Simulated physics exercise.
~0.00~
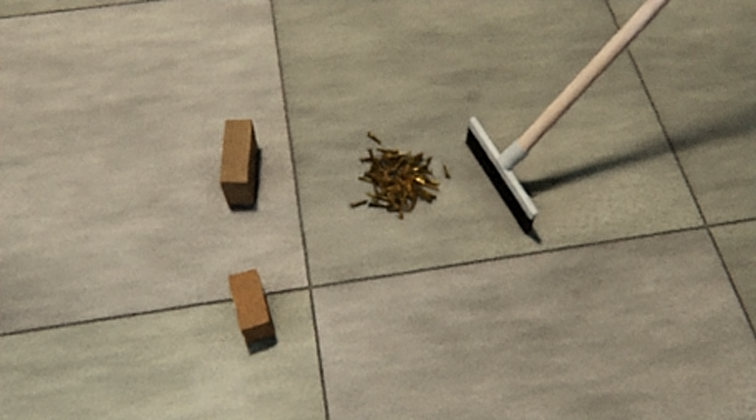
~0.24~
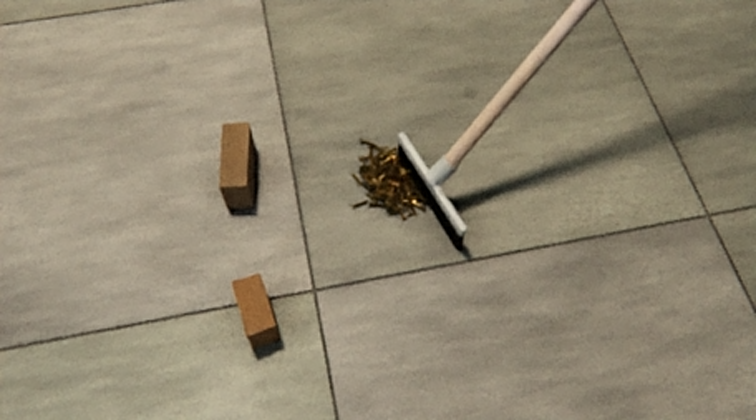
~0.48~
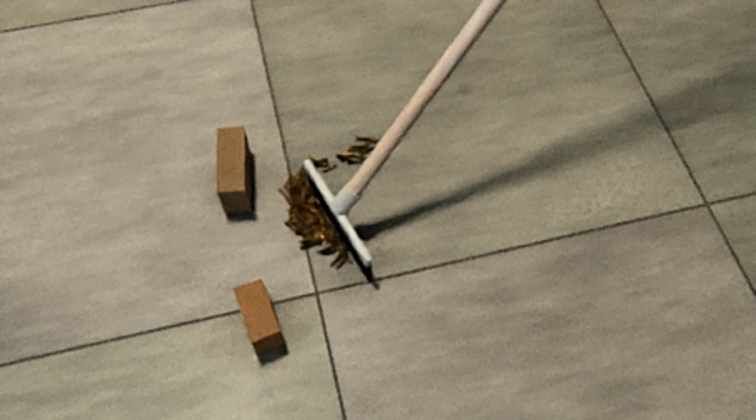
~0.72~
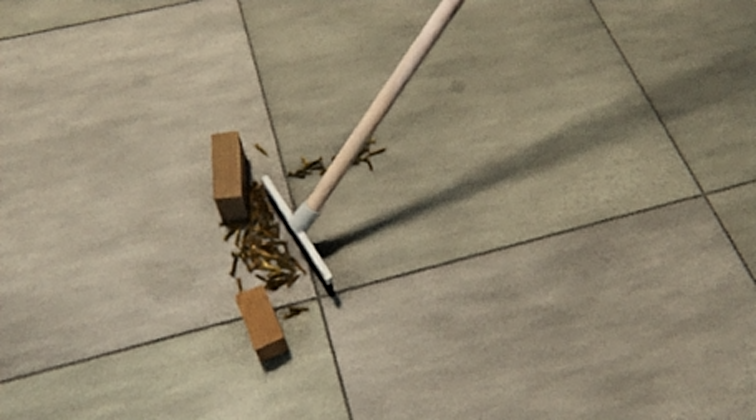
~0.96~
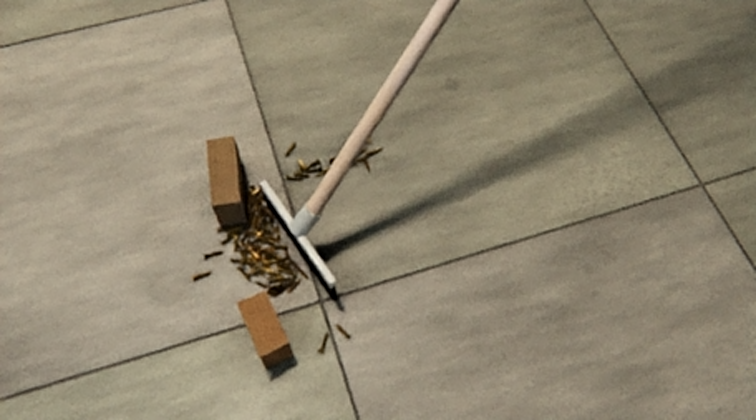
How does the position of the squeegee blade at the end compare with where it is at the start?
At the start the blade is to the right of the pile of screws, well away from the two blocks. By the end it is much farther left and slightly lower, close to the blocks.
On a grey tiled floor, a long-handled squeegee pushes a pile of small brass-coloured screws leftward towards two brown blocks, leaving some behind, and stops with most of the screws bunched before the blocks and a few in the gap between them.
